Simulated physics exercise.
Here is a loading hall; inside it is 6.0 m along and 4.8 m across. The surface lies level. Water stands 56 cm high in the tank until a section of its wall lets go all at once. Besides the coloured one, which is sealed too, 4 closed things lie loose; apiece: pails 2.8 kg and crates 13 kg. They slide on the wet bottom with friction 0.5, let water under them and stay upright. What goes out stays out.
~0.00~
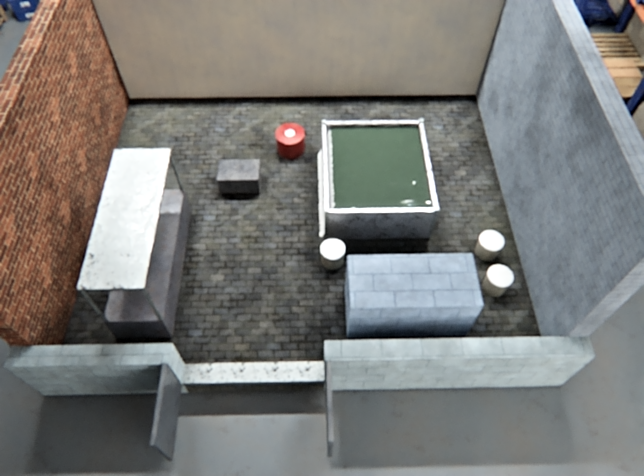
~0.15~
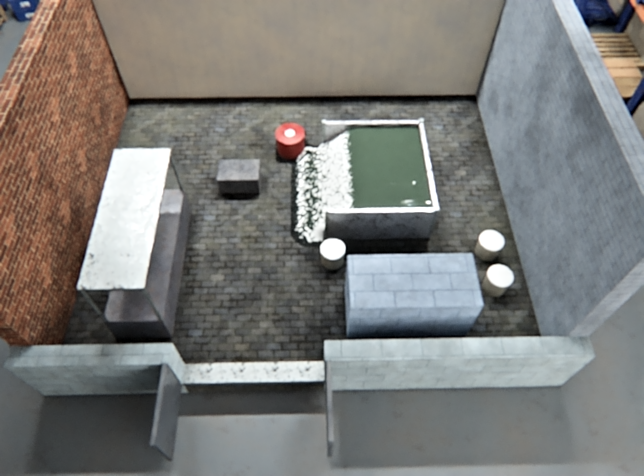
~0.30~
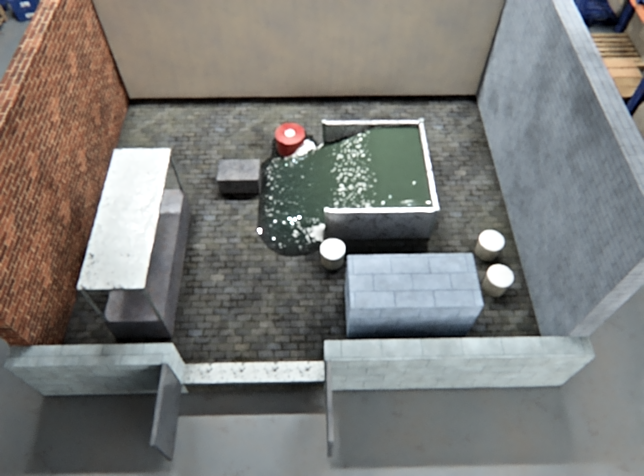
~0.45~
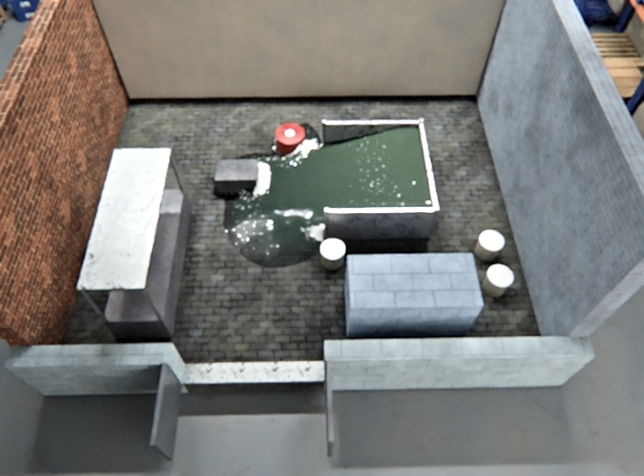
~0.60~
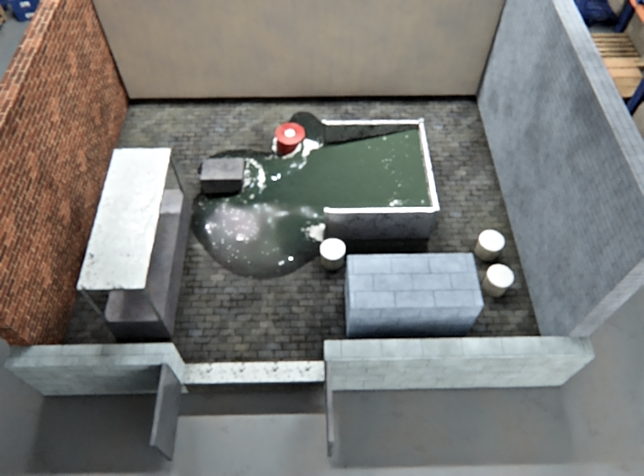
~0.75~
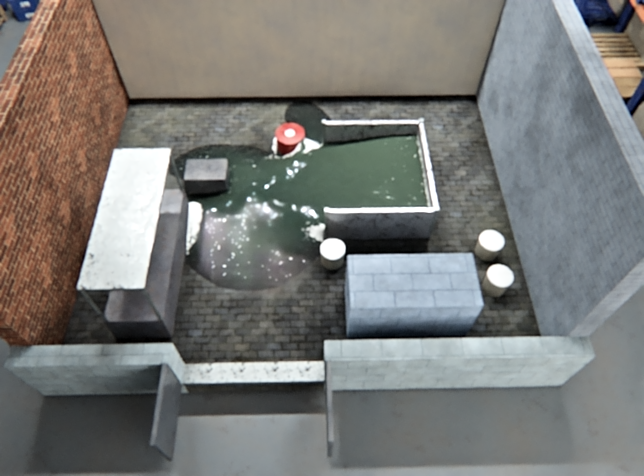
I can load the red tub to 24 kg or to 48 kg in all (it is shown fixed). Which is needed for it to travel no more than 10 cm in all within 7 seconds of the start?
Verdict: Only the larger load is enough.
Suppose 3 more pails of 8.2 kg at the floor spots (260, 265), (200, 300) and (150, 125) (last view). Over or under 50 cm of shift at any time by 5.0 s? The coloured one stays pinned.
In that order: Past it, more, over.
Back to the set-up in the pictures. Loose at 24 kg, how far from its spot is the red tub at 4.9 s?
About 60 cm.
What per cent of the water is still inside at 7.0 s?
Some 78 per cent remains.
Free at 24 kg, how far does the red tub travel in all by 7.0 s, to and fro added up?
About 80 cm.
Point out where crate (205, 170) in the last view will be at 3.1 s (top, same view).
Near (123, 155).
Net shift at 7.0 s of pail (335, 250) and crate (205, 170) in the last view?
In turn: 0 cm, 150 cm.
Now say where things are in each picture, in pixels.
In the first frame, the red tub at (290, 134), on the bottom; water covers 2.3 m2; 0 of 5 have shifted.
In the second frame, the red tub at (290, 134) rests on the ground; water covers 3.1 m2; 0 of 5 have shifted.
In the third frame, the red tub at (290, 134), on the bottom; water covers 4.1 m2; 0 of 5 have shifted.
In the fourth frame, the red tub at (290, 134), on the bottom; 5.0 m2 under water; 0 of 5 have shifted.
In the fifth frame, the red tub at (290, 134), on the bottom; water covers 6.3 m2; 1 of 5 have shifted.
In the sixth frame, the red tub at (290, 134) rests on the ground; 7.6 m2 under water; 1 of 5 have shifted.
After 1.4 s the red tub would be 56 cm from its start with 24 kg and 1 cm from its start with 48 kg; 10 cm of water round it then.
After 3.1 s the red tub would be 69 cm from its start with 24 kg and 1 cm from its start with 48 kg; 3 cm of water round it then.
After 4.9 s the red tub would be 69 cm from its start with 24 kg and 1 cm from its start with 48 kg; 6 cm of water round it then.
After 7.0 s the red tub would be 69 cm from its start with 24 kg and 1 cm from its start with 48 kg; 4 cm of water round it then.
